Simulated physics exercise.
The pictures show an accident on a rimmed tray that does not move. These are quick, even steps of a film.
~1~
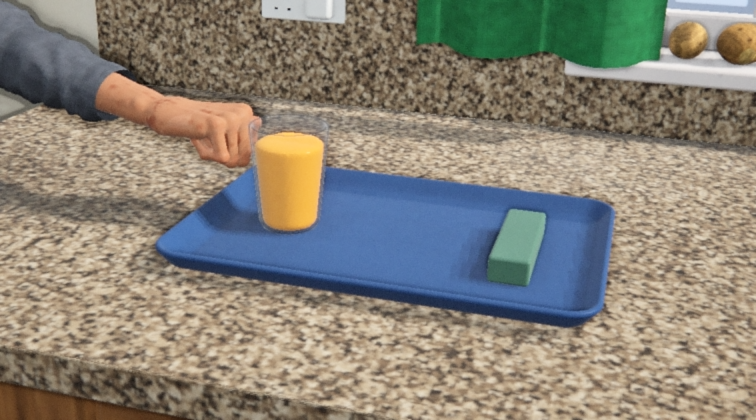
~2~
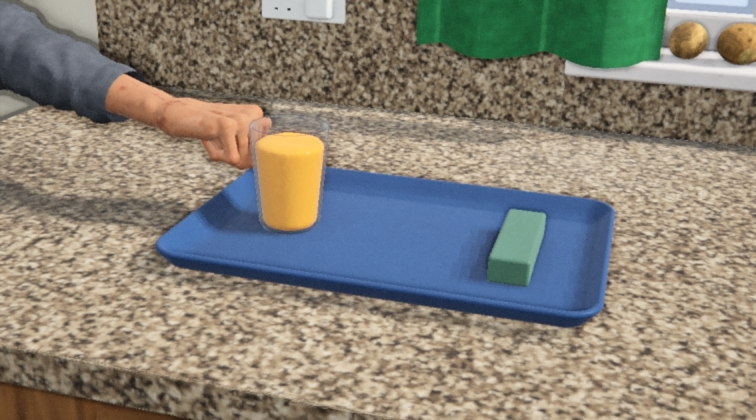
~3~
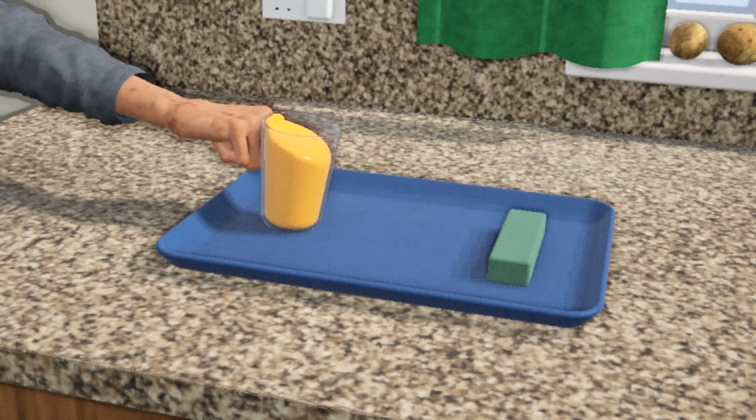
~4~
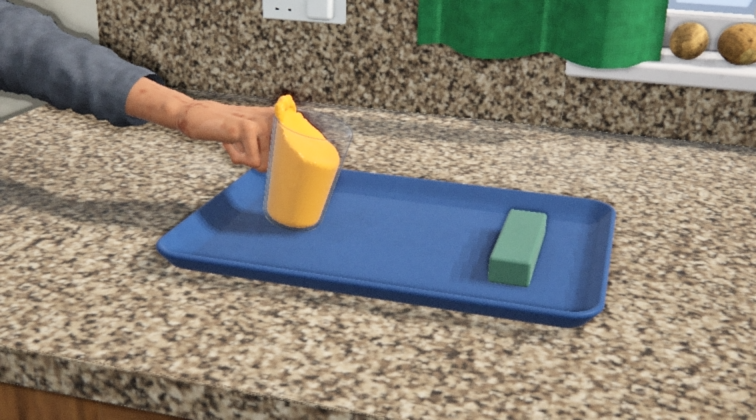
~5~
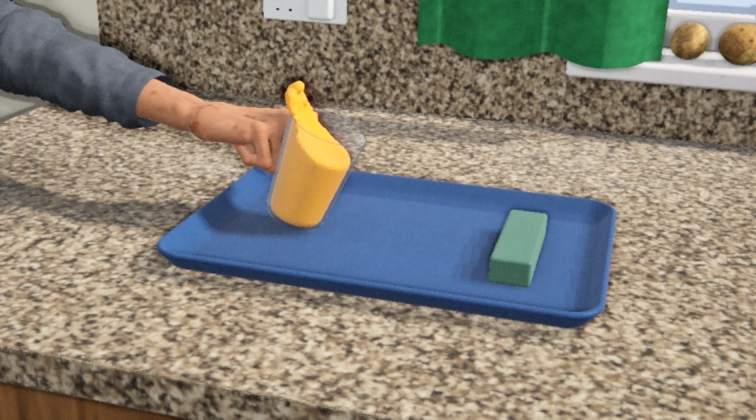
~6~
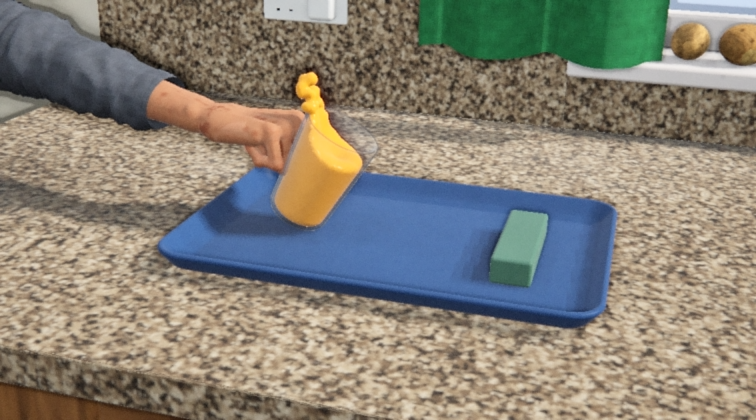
At the start, a hand holds an upright clear cup of orange juice at the left of a blue tray, with a green block to the right. The cup then leans steadily rightward as the juice climbs its left side, and a thin stream rises above the rim near the hand.
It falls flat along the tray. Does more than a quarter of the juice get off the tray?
As it turns out, under a quarter gets off the tray.
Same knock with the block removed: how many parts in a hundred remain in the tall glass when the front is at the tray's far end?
Close to 45 per cent.
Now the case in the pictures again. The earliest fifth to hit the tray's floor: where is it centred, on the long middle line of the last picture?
Around (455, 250).
A moment on, the tall glass lies on its side and 75 per cent is in the glass, 14 on the tray and 10 above or beyond its rim.
Next, the tall glass lies on its side and 36 per cent is in the glass, 45 on the tray and 19 above or beyond its rim.
Then the tall glass lies on its side and 20 per cent is in the glass, 51 on the tray and 28 above or beyond its rim.
Later the tall glass lies on its side and 10 per cent is in the glass, 73 on the tray and 17 above or beyond its rim.
In the end 83 per cent is held by tray and glass, 17 is off the tray.
